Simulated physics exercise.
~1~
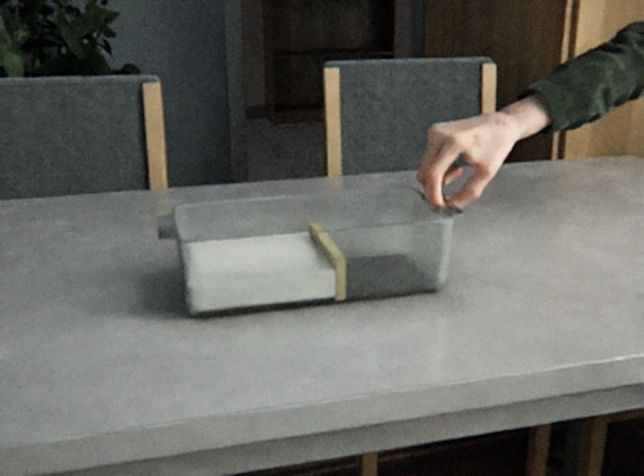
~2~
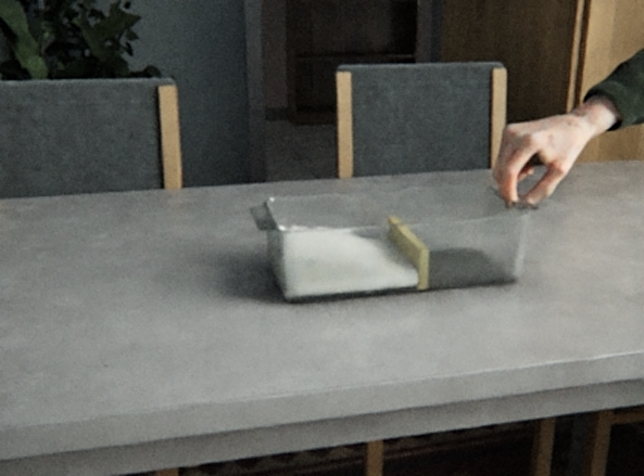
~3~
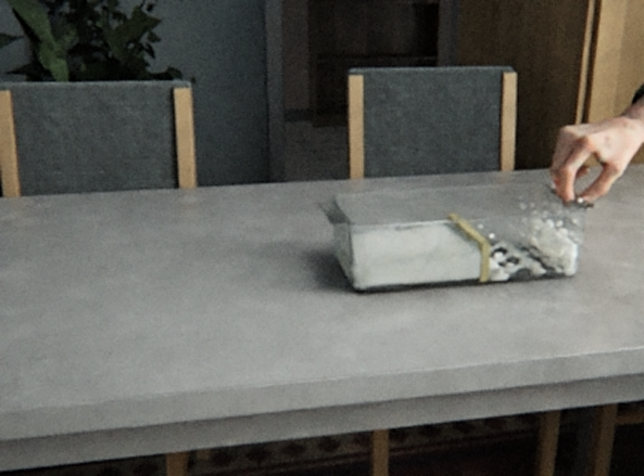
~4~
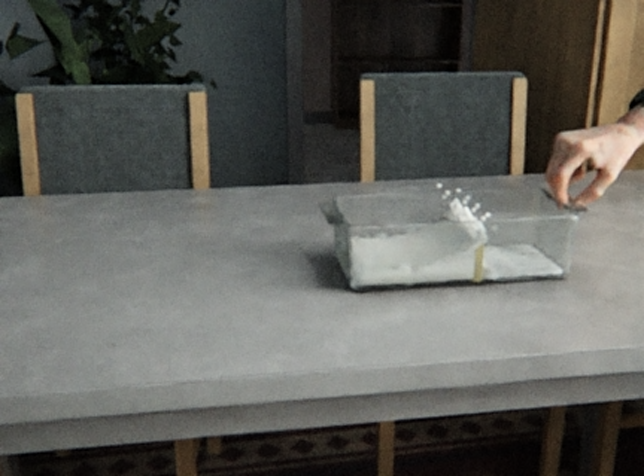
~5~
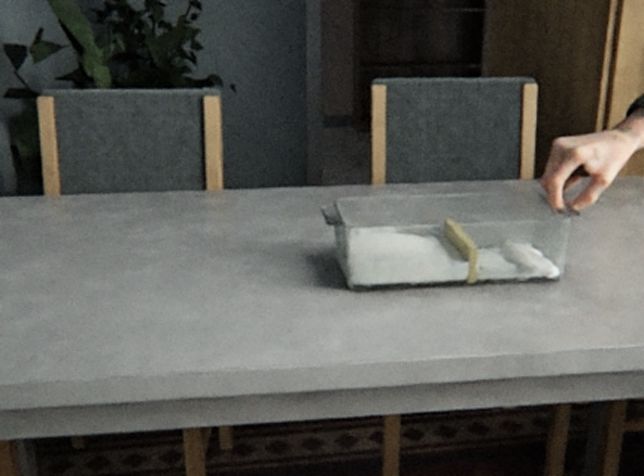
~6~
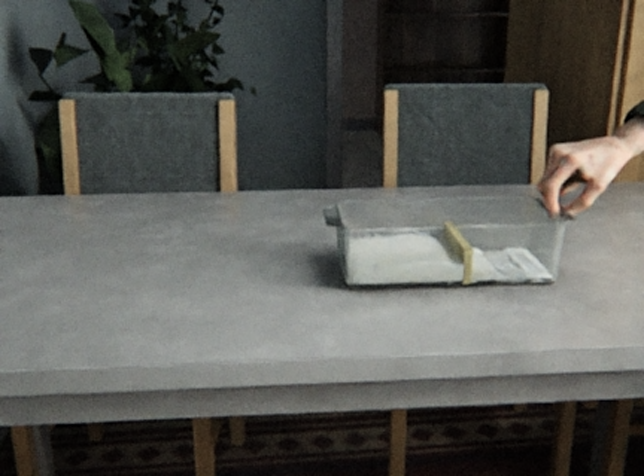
A hand pulled a see-through box to the right along a grey table, and the milk held left of its low yellowish wall surged over, splashing up in white drops before settling with a little in the right side and most still on the left.
